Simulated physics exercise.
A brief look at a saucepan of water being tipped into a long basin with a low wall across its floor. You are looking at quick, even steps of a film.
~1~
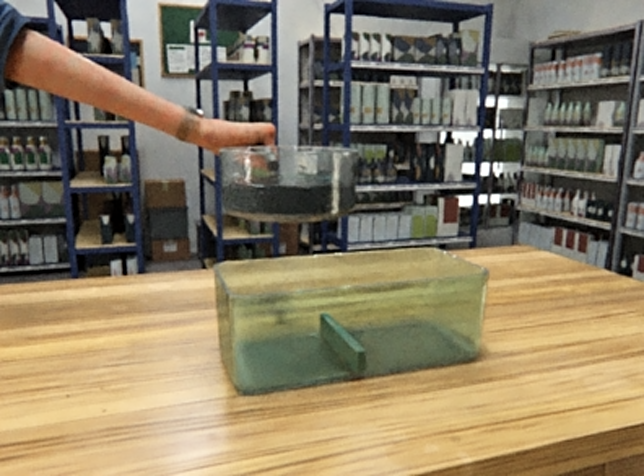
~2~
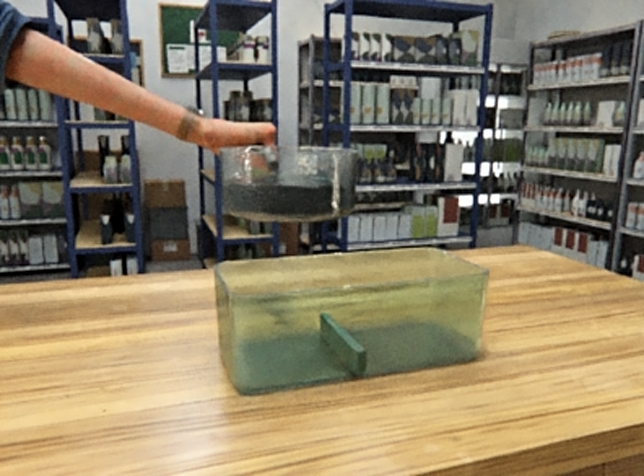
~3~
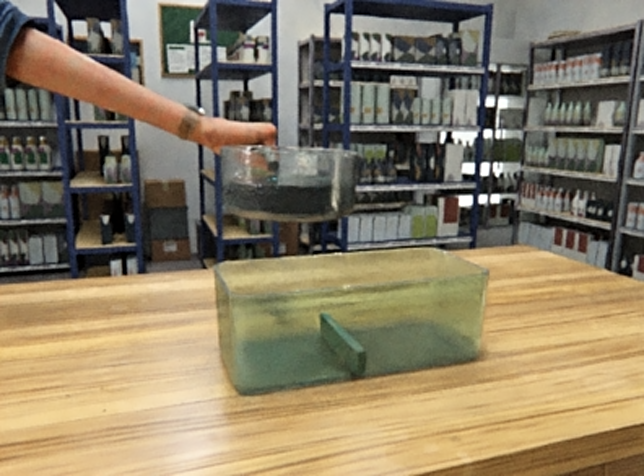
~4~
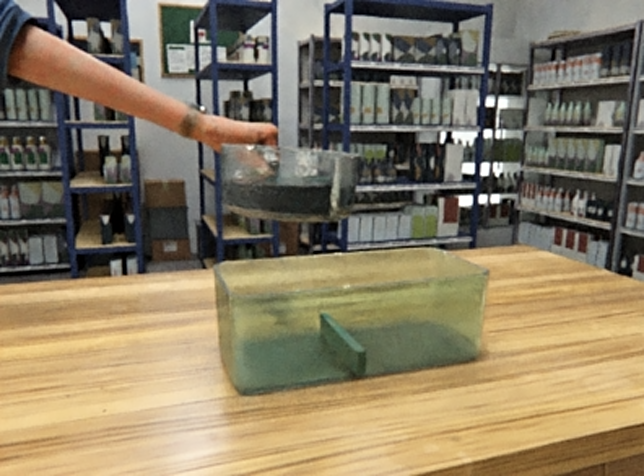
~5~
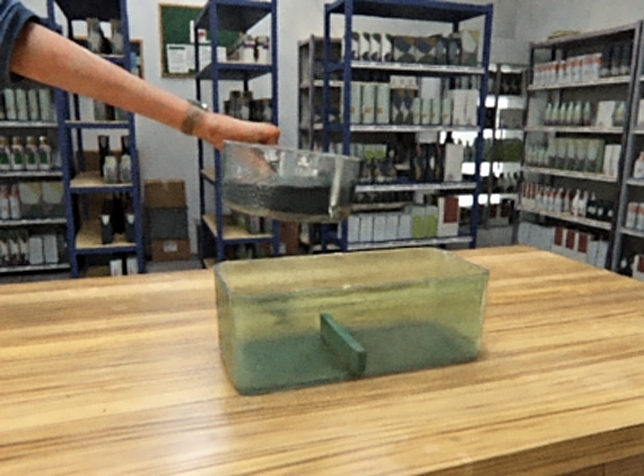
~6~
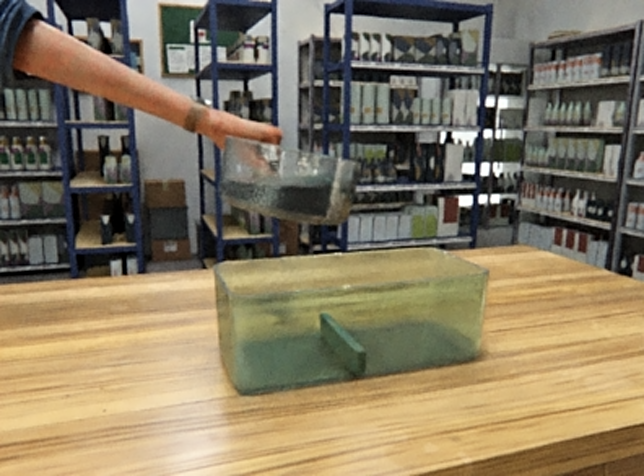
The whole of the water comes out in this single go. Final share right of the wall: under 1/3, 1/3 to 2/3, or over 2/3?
The right side is left with enough to pass two thirds.
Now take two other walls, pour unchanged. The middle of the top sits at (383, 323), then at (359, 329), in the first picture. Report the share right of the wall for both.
Note: Roughly 40 % in case one, 70 % in case two.
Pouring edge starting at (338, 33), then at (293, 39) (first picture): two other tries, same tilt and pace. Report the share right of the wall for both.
Estimate, first then second: 85 per cent and 55 per cent.
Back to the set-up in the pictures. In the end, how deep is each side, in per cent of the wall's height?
About 10 left, about 80 right.
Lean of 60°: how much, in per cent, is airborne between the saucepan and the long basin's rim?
Something close to 25 percent of it.
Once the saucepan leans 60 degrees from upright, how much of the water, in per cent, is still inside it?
My estimate is close to 70 percent remaining.
A moment on, the tilt is 60° and 70 per cent is still to pour, 0 is left of the wall and 7 right of it.
Next, the tilt is 93° and 16 per cent is still to pour, 5 is left of the wall and 71 right of it.
Then the tilt is 103° and 1 per cent is still to pour, 10 is left of the wall and 88 right of it.
Later the tilt is 103° and 0 per cent is still to pour, 11 is left of the wall and 88 right of it.
Finally, 11 per cent lies left of the wall, 88 right of it and 0 outside.
